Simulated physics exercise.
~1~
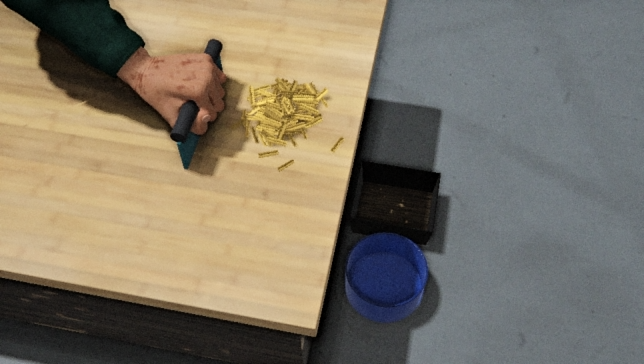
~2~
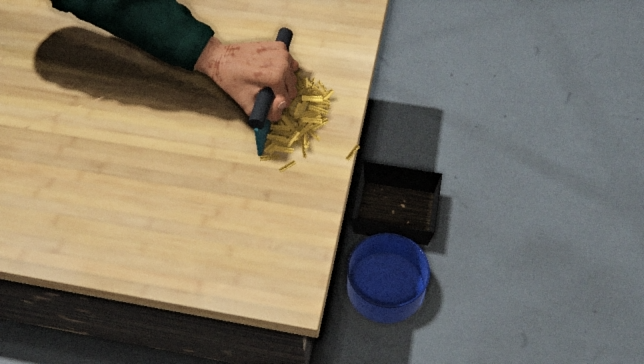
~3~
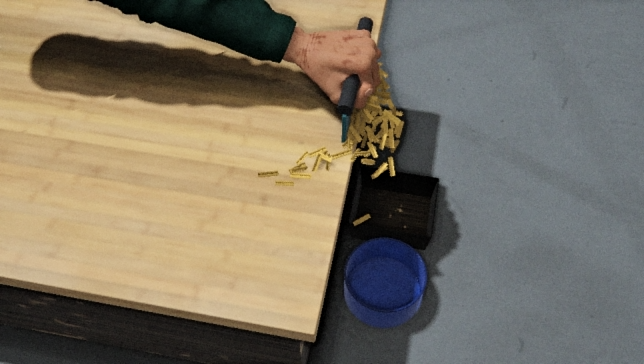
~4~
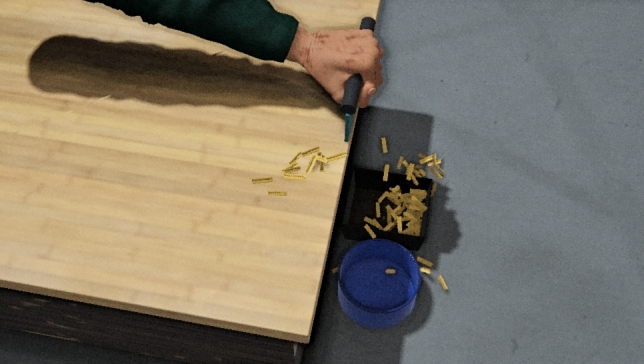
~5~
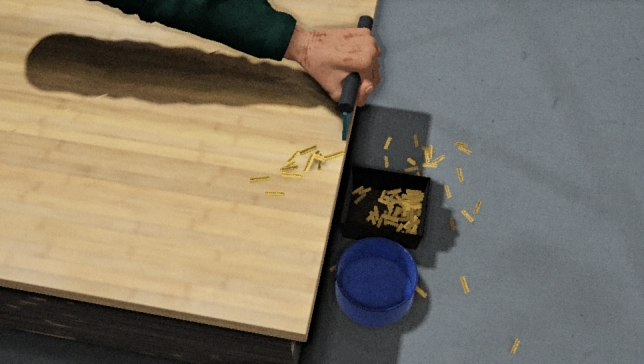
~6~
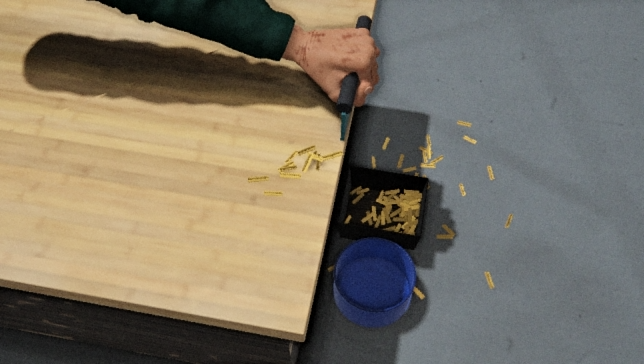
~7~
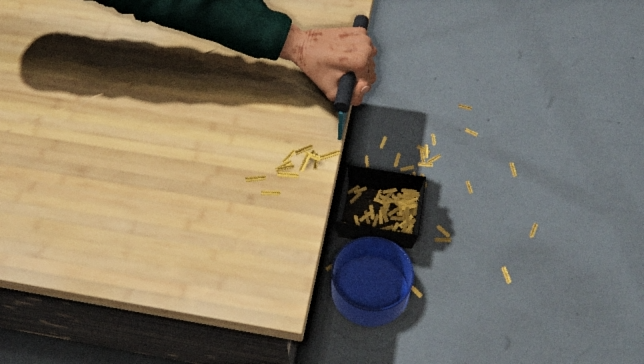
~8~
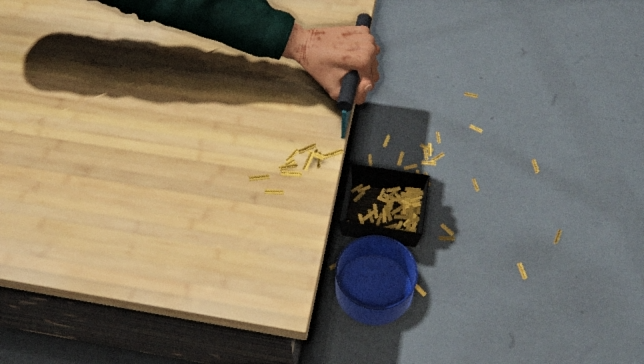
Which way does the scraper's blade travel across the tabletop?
The blade moves to the right, pushing the pasta toward the table's edge before it stops there.
